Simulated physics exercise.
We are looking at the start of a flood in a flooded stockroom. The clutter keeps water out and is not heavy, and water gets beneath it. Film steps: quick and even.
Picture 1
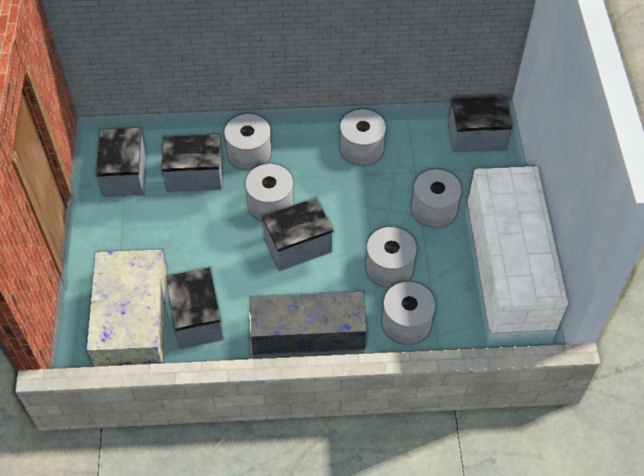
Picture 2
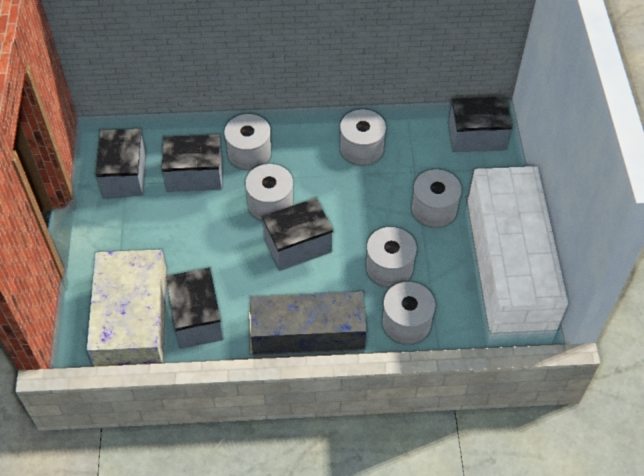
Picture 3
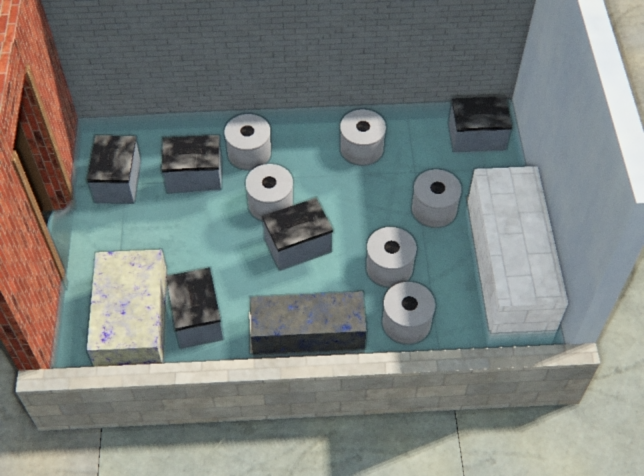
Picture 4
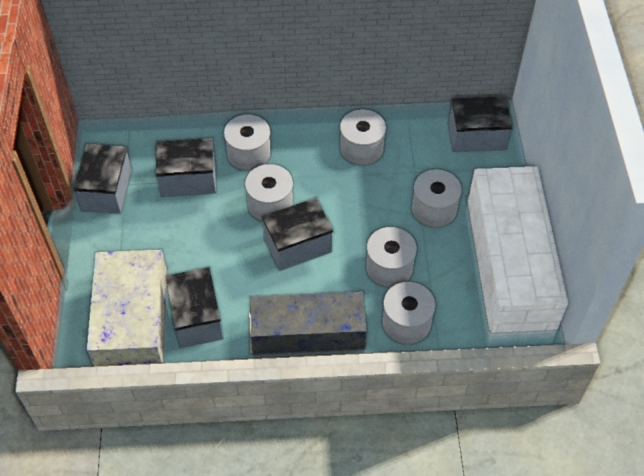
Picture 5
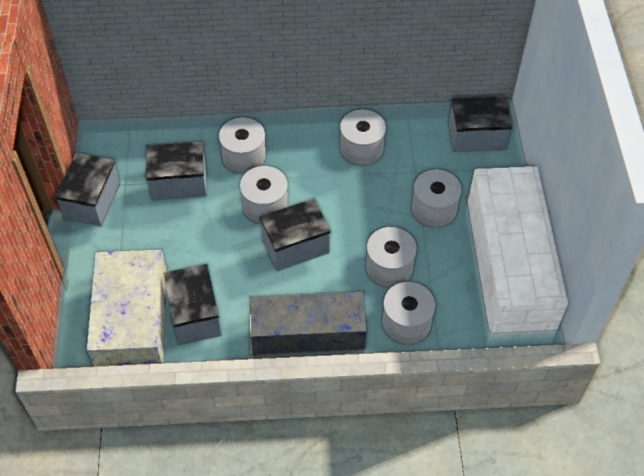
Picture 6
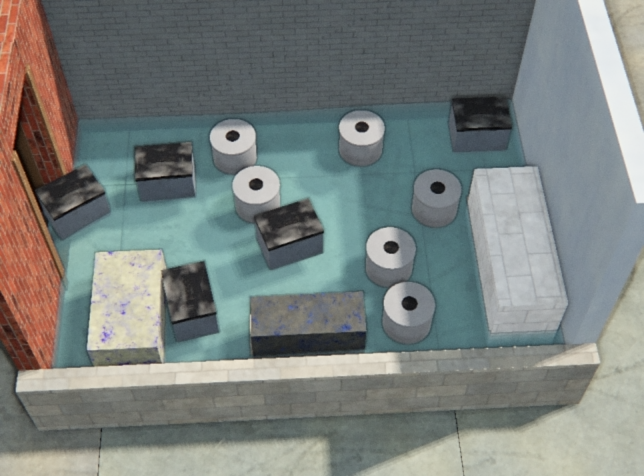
Water covers the walled floor as a dark-topped chest drifts left, then others follow slightly.
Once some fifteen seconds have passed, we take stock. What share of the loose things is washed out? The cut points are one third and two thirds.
It falls between one third and two thirds.
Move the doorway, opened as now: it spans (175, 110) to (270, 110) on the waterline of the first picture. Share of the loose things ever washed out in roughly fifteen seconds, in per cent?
Something like 30 percent.
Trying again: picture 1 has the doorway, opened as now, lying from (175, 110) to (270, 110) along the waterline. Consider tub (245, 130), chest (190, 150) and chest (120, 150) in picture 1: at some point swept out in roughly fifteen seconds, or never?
Escapes, escapes, remains.
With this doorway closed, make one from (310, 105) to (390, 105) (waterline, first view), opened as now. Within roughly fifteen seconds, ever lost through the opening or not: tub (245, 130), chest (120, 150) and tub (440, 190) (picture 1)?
Item one: Leaves; item two: Remains; item three: Leaves.
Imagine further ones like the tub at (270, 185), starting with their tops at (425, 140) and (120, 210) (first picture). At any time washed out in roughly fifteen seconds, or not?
Result, in order - stuck, escaped.
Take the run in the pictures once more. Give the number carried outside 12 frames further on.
2 of them.
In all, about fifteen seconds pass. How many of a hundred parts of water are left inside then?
52 %.
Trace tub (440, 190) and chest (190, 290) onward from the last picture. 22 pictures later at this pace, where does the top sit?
Tops end up close to (385, 199) and (173, 236) respectively.
A moment on, 1 of 11 are out; 10 afloat.
Next, 2 of 11 are out; 9 afloat.
Later, 5 of 11 are out; 6 afloat.
In the end, 6 of 11 are out; 5 afloat.
